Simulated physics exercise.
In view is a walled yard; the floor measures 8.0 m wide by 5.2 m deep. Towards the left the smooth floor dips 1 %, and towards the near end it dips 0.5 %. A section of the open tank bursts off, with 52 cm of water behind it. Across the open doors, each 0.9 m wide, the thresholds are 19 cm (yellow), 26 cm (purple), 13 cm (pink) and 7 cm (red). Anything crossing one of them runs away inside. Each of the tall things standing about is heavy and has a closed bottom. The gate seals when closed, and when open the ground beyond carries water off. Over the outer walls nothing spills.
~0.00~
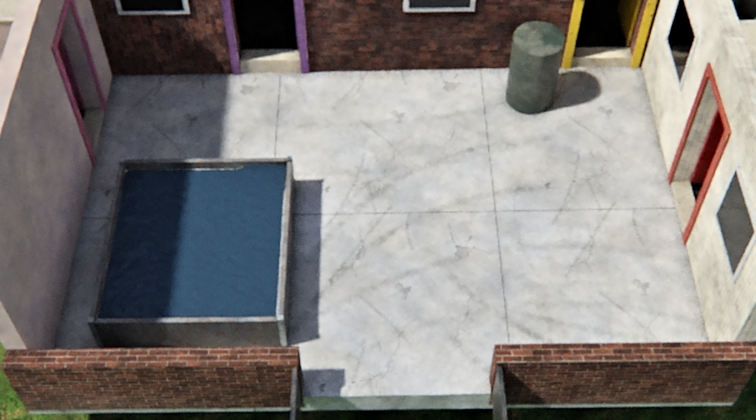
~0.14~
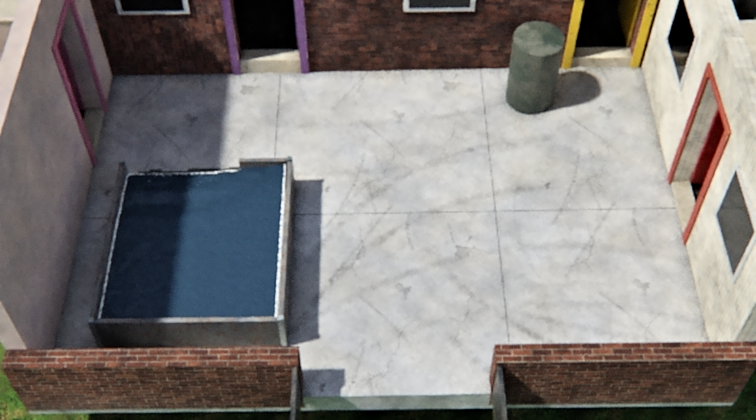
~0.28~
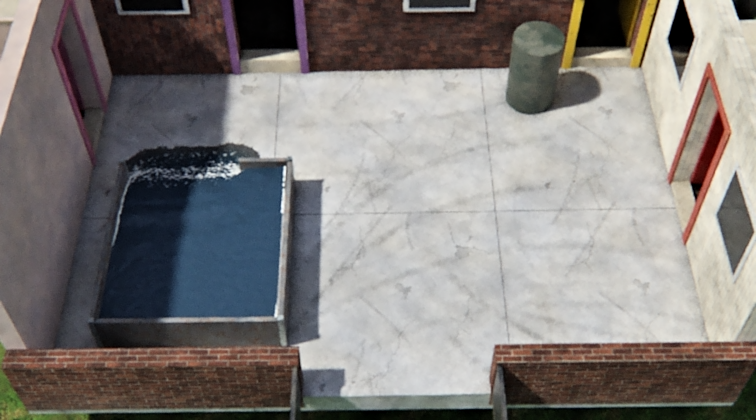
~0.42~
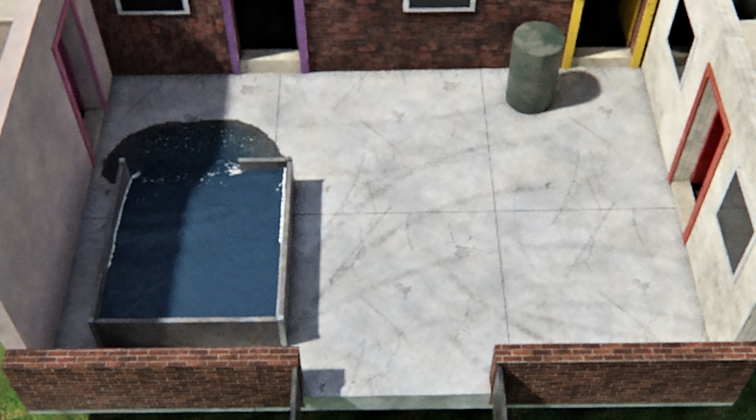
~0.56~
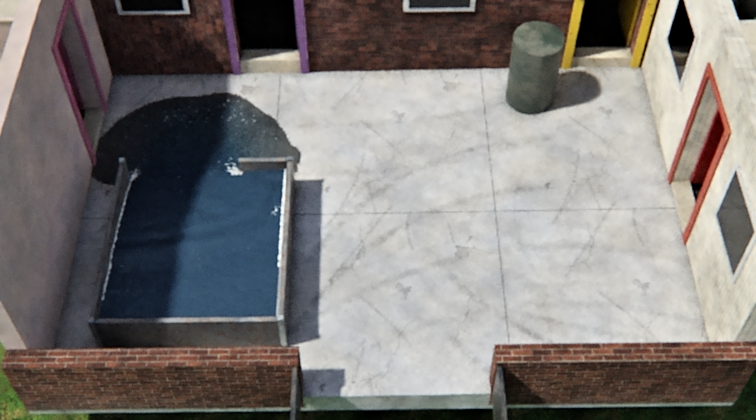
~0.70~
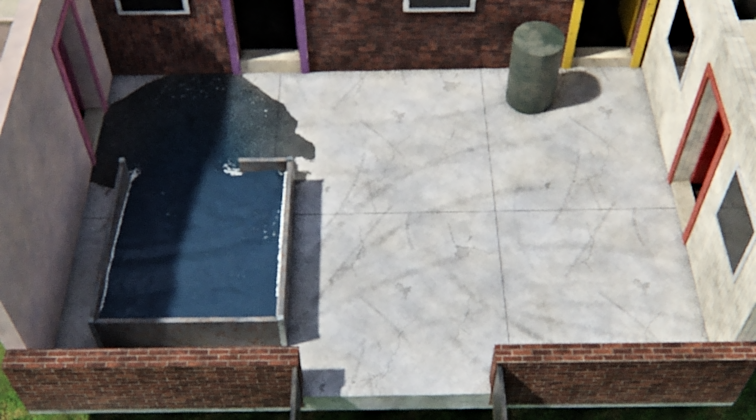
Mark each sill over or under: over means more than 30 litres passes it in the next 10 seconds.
Yellow door - under; purple door - under; pink door - over; red door - under.
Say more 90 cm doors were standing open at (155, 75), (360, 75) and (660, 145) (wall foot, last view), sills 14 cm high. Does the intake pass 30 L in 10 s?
Per doorway, in order: Sufficient / insufficient / insufficient.
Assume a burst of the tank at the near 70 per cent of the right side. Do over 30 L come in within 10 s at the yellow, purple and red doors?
Then yellow would come out on the low side, purple on the low side and red on the high side.
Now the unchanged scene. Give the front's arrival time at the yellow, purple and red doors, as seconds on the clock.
Yellow: 3.8 s; purple: 0.9 s; red: 5.0 s.
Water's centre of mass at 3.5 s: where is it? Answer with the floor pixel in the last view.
About (222, 178).
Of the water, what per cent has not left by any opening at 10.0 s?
Remaining: Roughly 90 %.
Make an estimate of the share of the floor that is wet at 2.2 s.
Wet share: Near 20 percent.
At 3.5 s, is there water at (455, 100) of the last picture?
By then the spot is drenched.
After 1.4 s water covers 15 % of the floor and is deepest (41 cm) near (113, 80); yellow door not reached, purple door 20 cm at the sill, 0 L in, pink door 14 cm at the sill, 0 L in, red door not reached.
After 2.2 s water covers 20 % of the floor and is deepest (40 cm) near (195, 87); yellow door not reached, purple door 22 cm at the sill, 0 L in, pink door 23 cm at the sill, 14 L in, red door not reached.
After 3.5 s water covers 40 % of the floor and is deepest (26 cm) near (101, 134); yellow door not reached, purple door 19 cm at the sill, 0 L in, pink door 26 cm at the sill, 105 L in, red door not reached.
After 6.0 s water covers 80 % of the floor and is deepest (21 cm) near (51, 369); yellow door 3 cm at the sill, 0 L in, purple door 12 cm at the sill, 1 L in, pink door 16 cm at the sill, 166 L in, red door 9 cm at the sill, 1 L in.
After 10.0 s water covers 95 % of the floor and is deepest (13 cm) near (48, 382); yellow door 4 cm at the sill, 0 L in, purple door 6 cm at the sill, 1 L in, pink door 9 cm at the sill, 172 L in, red door 5 cm at the sill, 4 L in.
